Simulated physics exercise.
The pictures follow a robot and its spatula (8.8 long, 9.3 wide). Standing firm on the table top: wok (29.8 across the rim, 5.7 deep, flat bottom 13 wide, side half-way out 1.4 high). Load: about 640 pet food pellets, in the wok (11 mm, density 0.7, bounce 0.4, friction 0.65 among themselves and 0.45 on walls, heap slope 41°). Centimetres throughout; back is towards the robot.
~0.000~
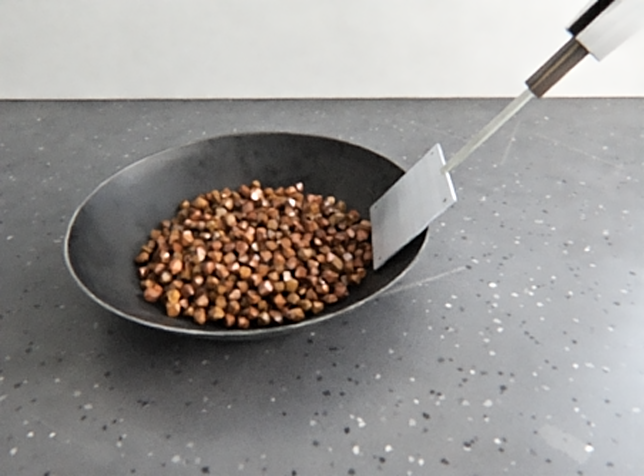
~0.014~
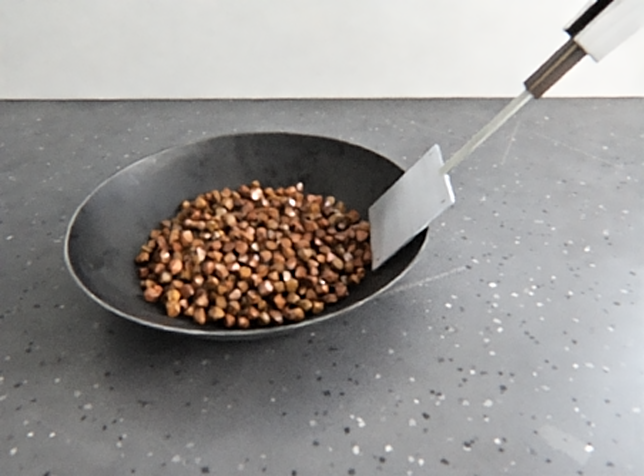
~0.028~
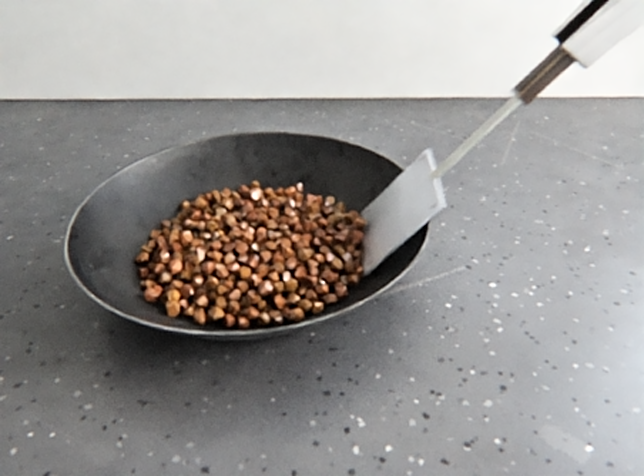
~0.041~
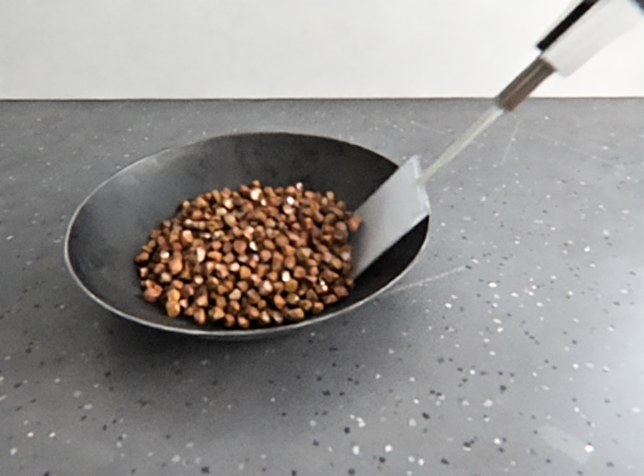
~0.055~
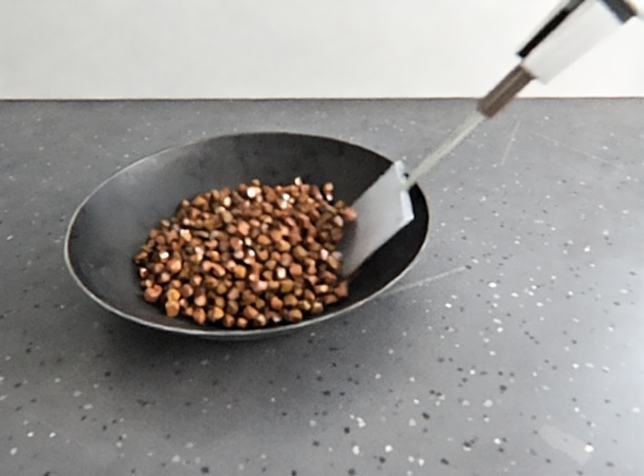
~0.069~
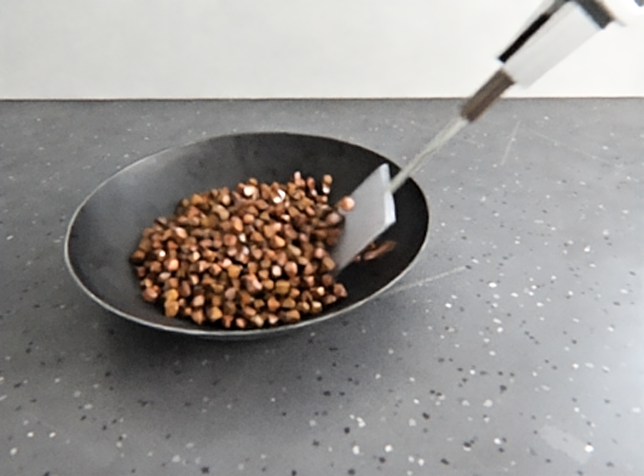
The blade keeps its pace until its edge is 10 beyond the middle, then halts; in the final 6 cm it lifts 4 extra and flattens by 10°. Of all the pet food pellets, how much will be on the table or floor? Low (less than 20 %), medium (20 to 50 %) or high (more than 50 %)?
On the table or floor the share is medium, 20 to 50 %.
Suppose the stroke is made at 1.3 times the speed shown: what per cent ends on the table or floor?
About 35 per cent.
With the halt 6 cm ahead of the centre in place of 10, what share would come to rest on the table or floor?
In that case some 5 per cent.
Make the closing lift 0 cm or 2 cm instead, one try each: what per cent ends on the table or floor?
Some 35 and 45 per cent.
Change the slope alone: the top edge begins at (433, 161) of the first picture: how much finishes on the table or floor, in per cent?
About 35 per cent.
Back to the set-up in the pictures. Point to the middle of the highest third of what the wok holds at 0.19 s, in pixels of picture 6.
Around (149, 214).
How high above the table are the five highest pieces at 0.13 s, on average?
About 9 cm.
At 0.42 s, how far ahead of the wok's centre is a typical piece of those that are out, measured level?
Some 22 cm.
After 0.13 s, sloping 50°, highest piece 12 above the table; 633 in the wok, 2 on the blade or in flight.
After 0.19 s, sloping 48°, highest piece 17 above the table; 631 in the wok, 4 on the blade or in flight.
After 0.42 s, sloping 40°, highest piece 15 above the table; 419 in the wok, 115 on the table or floor, 101 on the blade or in flight.
After 1.47 s, sloping 40°, highest piece 6 above the table; 419 in the wok, 216 on the table or floor.
In the end, 419 in the wok, 216 on the table or floor. That is 34 % on the table or floor.
